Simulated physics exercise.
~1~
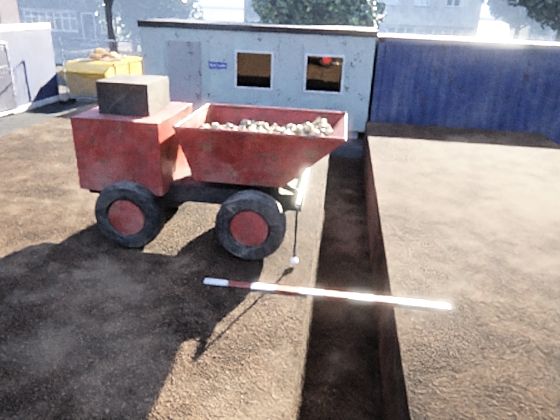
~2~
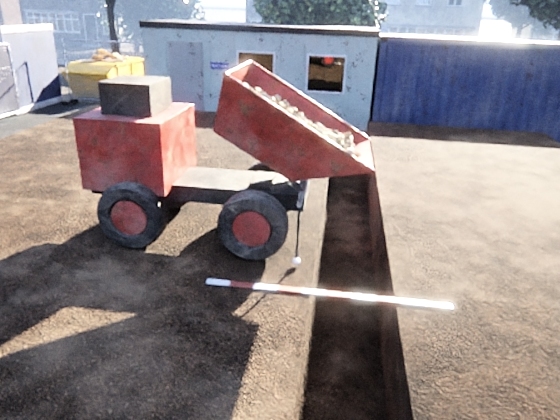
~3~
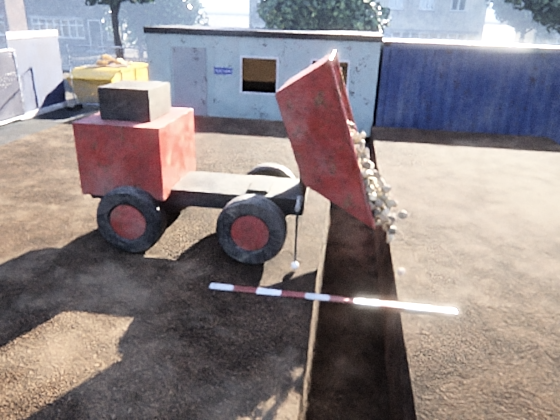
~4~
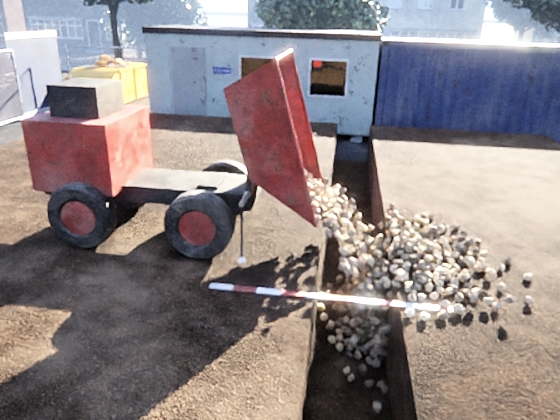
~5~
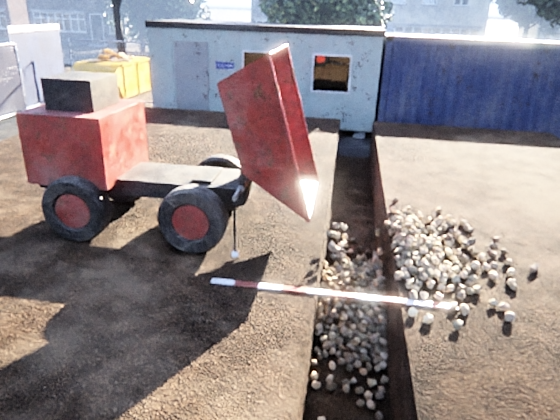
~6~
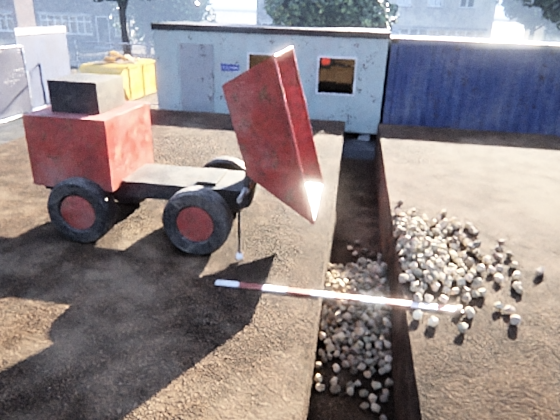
The clip shows a red site dumper tipping its skip of pale stones towards a trench on the right, then drawing back to the left as they pour out. Most stones settle in the trench, the rest lie heaped beyond it, and the empty skip stays raised.
